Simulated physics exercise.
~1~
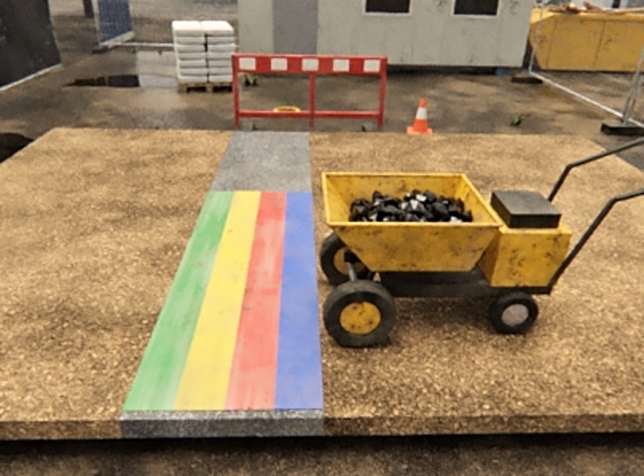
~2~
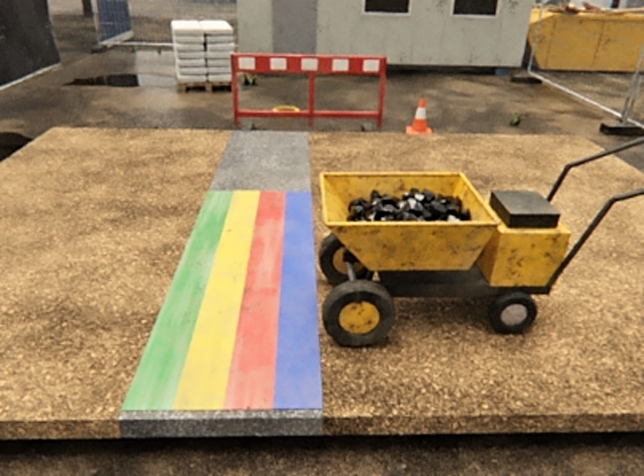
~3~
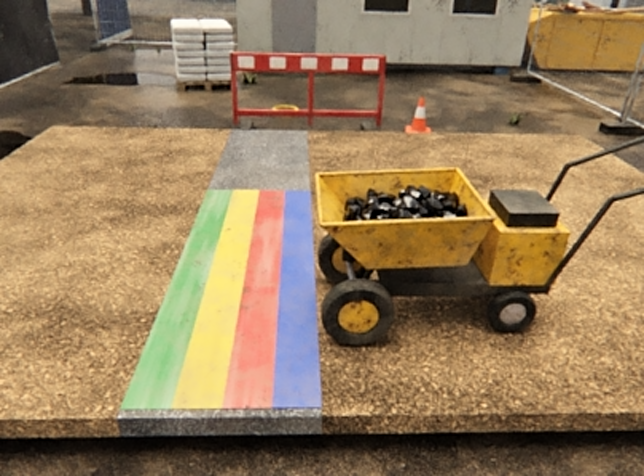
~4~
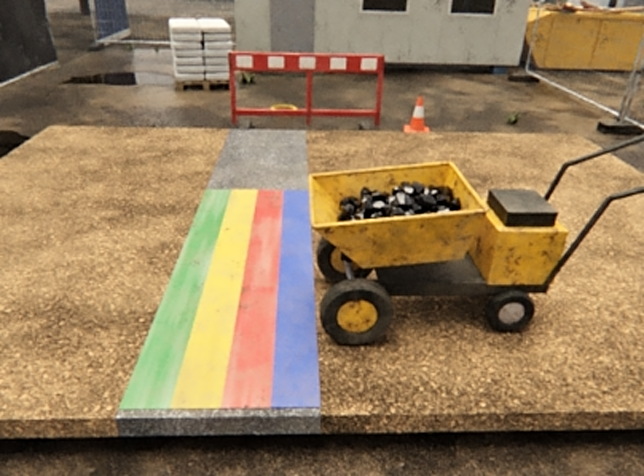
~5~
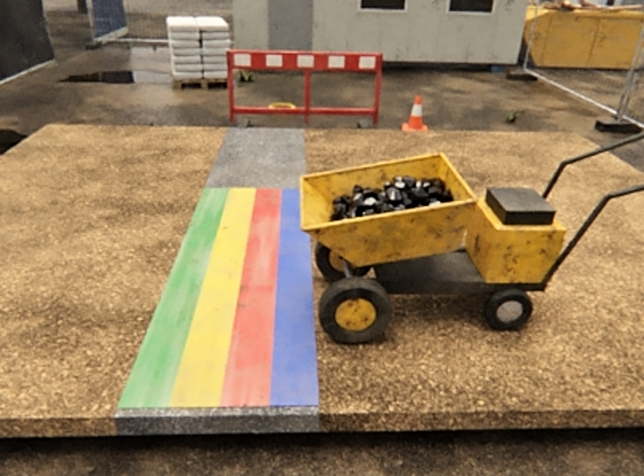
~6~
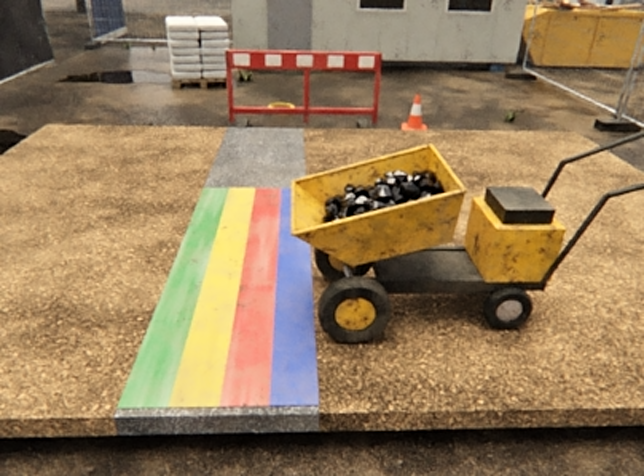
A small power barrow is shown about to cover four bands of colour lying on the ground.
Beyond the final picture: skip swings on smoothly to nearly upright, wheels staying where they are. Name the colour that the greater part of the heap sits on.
Yellow.
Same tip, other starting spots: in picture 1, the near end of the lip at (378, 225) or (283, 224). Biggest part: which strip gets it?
For the first spot it is that red strip, for the second the strip in green.
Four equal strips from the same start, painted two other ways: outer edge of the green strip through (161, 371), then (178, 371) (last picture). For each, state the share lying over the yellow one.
About 40 % and 30 %.
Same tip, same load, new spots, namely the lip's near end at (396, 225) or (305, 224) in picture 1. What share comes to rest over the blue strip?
About 30 percent the first time, about 0 percent the second.
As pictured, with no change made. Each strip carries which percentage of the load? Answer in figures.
So the blue strip ends with 0 %, the red strip with 20 %, the yellow strip with 40 % and the green strip with 20 %.
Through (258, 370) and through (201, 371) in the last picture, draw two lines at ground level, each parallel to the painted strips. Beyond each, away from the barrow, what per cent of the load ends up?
Result, first then second: 90 %, 50 %.
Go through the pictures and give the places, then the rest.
The first picture shows lip of the skip at (329, 225), level; top of the load at (410, 212), lumps of coal; blue strip at (299, 369); red strip at (253, 369); yellow strip at (207, 370); green strip at (161, 370).
The second picture shows lip of the skip at (327, 225), level; top of the load at (408, 211).
The third picture shows lip of the skip at (322, 225), tipped barely; top of the load at (404, 209).
The fourth picture shows lip of the skip at (313, 227), tipped a little; top of the load at (416, 210).
The fifth picture shows lip of the skip at (303, 230), tipped a little; top of the load at (414, 203).
The sixth picture shows lip of the skip at (293, 234), tipped clearly; top of the load at (405, 198); blue strip at (294, 365); red strip at (249, 366); yellow strip at (203, 366); green strip at (156, 367).
Soon after the last picture, skip tipped steeply; all in the skip.
A little later, skip tipped steeply; most in the skip; a stray few over the red strip; a small part over the yellow strip; a stray few falling.
Later still, skip tipped right over; about a quarter in the skip; a small part over the red strip; about a third over the yellow strip; about a quarter over the green strip; a small part off the paint.
By the end, skip tipped right over; a small part in the skip; a stray few over the blue strip; about a quarter over the red strip; about a third over the yellow strip; about a quarter over the green strip; a small part off the paint.
